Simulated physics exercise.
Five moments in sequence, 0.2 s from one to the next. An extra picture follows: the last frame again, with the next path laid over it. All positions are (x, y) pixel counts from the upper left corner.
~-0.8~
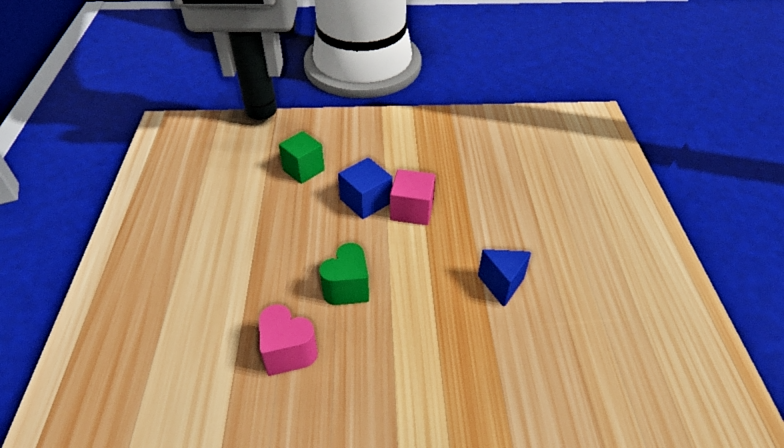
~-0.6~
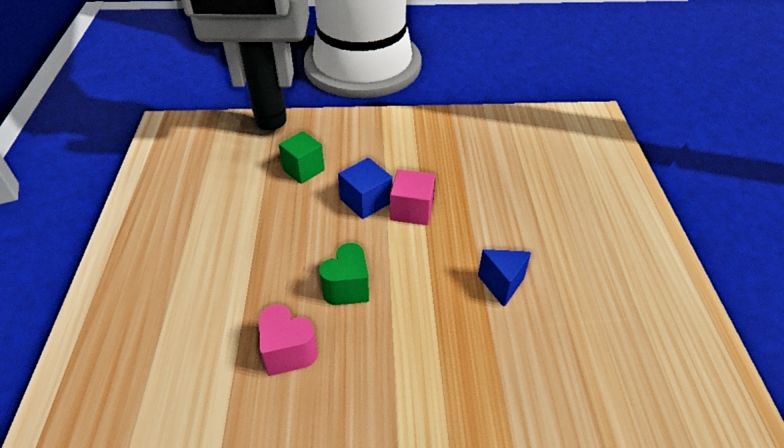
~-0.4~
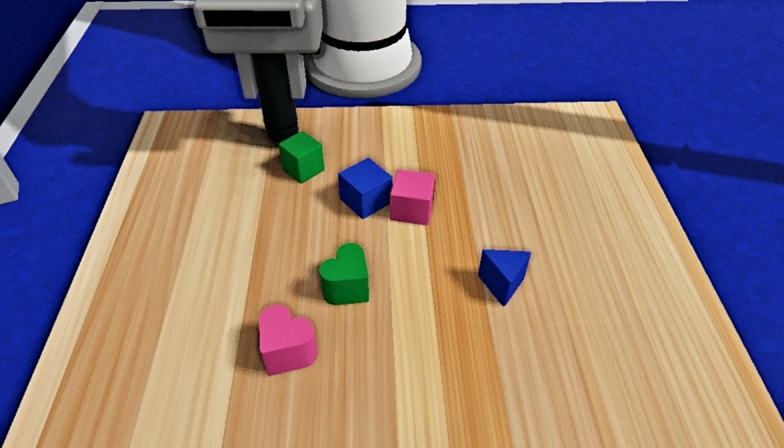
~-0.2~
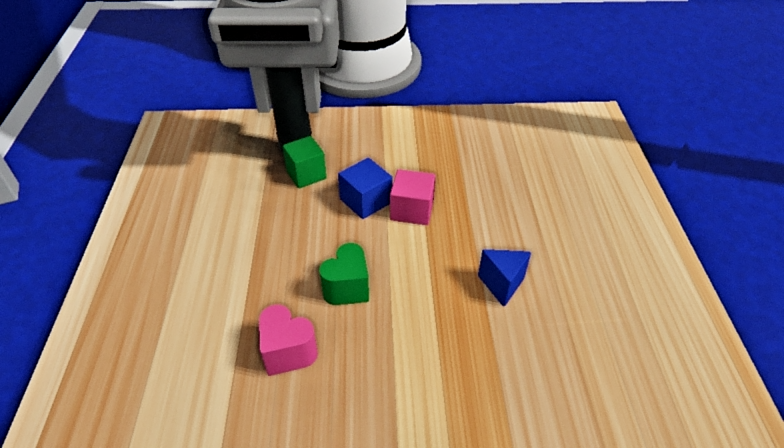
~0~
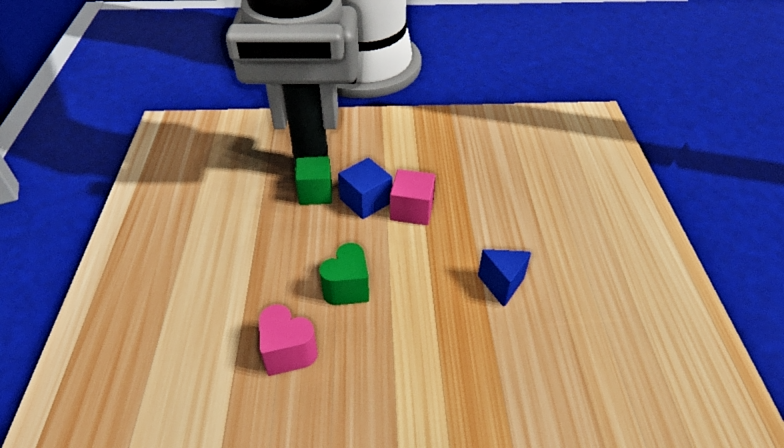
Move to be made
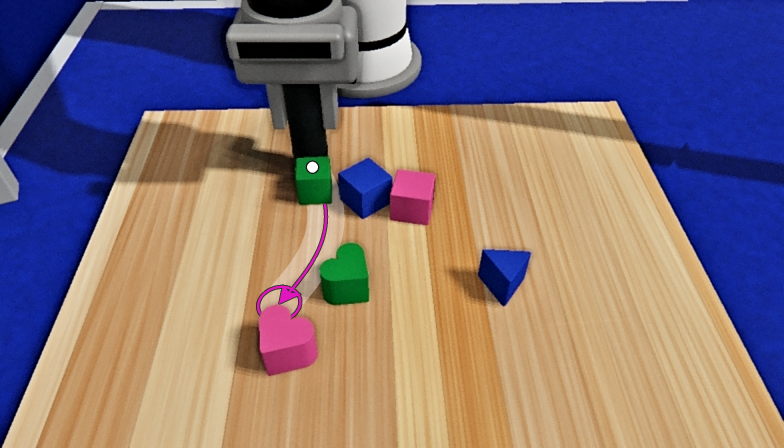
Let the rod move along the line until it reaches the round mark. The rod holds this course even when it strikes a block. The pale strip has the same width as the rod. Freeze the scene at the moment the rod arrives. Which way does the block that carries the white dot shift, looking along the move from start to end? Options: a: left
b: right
a - left.
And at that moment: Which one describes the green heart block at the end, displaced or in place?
By the last moment, the green heart block will have left its place.
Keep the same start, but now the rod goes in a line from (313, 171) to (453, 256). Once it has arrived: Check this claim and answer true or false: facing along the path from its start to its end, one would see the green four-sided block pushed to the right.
True - the claim holds.
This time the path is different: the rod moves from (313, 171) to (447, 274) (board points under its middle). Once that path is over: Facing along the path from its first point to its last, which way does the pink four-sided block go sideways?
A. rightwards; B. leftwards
My pick is B.
The drawn path runs from (313, 171) through (326, 209) and (316, 255) to (279, 304); the dot is on the green four-sided block.
What follows on the original path. One third of the way, rod (325, 203); green four-sided block (325, 210); blue four-sided block (369, 177), turned 20° anticlockwise.
Two thirds of the way, rod (314, 249); green four-sided block (335, 253), turned 40° anticlockwise; green heart block (355, 279); blue four-sided block (369, 177), turned 20° anticlockwise.
At the end, rod (278, 296); pink heart block not moved; green four-sided block (335, 264), turned 55° anticlockwise; green heart block (363, 286); blue four-sided block (369, 177), turned 20° anticlockwise.
